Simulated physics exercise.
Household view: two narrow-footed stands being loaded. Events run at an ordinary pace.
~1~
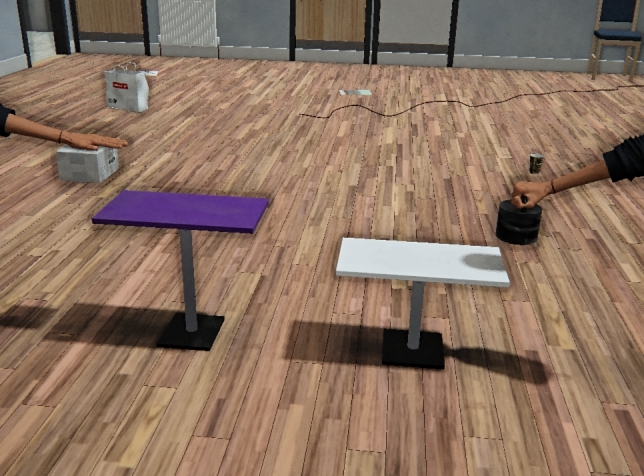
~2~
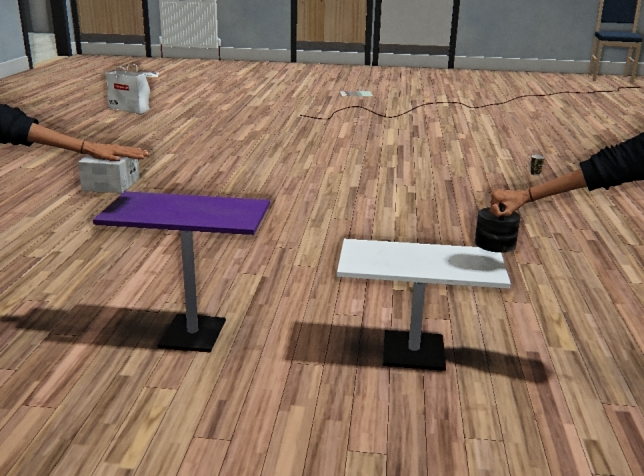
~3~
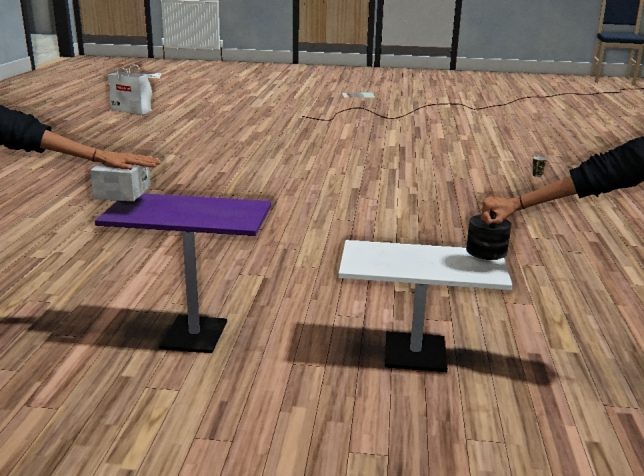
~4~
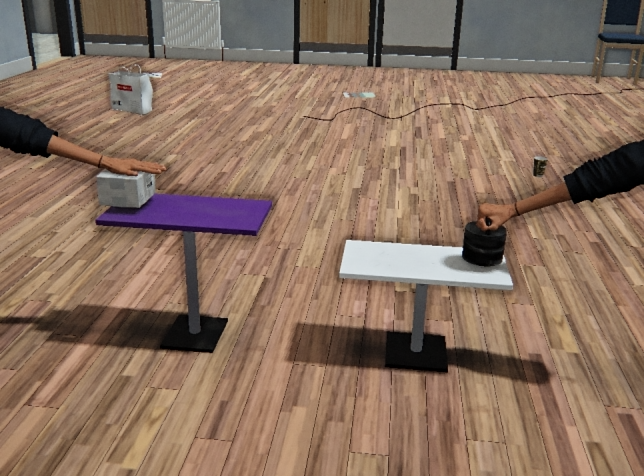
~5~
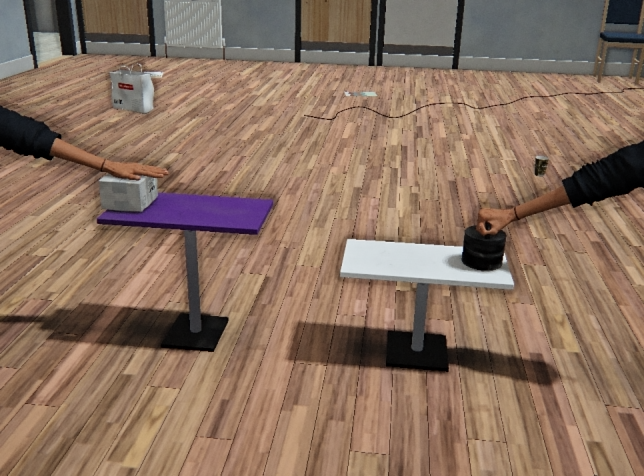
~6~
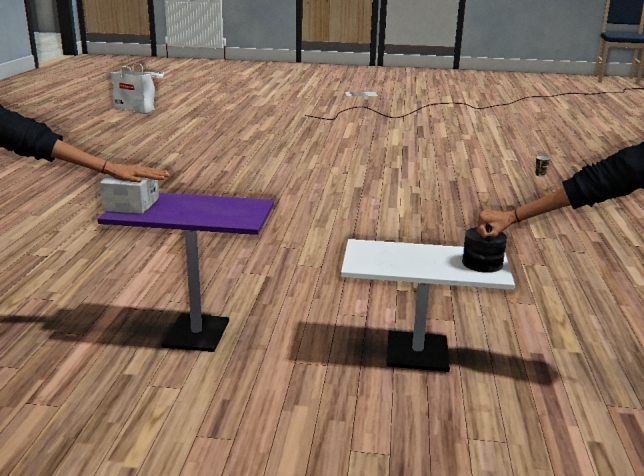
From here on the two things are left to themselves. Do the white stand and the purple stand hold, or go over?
In the end most likely the white stand will keel over; most likely the purple stand will stay put.
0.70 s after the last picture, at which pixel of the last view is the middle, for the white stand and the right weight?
The white stand at (539, 297), the right weight at (583, 346).
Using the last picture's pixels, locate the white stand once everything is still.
Once it all settles, the centre sits at about (535, 299).
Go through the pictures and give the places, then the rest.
In the first picture, still on the way; white stand (421, 261); purple stand (184, 211); left box (89, 160).
In the second picture, still on the way; purple stand (185, 212); right weight (497, 230).
In the third picture, still on the way; white stand (423, 264); left box (122, 178).
In the fourth picture, still on the way; purple stand (188, 213); right weight (484, 243).
In the fifth picture, still on the way; white stand (425, 263); left box (129, 189).
In the sixth picture, in place, still held; white stand (426, 263); purple stand (190, 212); right weight (484, 249).
Then, 0.52 s later than the last frame, white stand tilted by 29° near (482, 265); purple stand at rest near (190, 212).
Then, 0.70 s later than the last frame, white stand tilted by 66° near (539, 297); purple stand at rest near (190, 212).
When it is over, the white stand tips up, near (535, 299); the purple stand stays flat on its feet, near (190, 212).
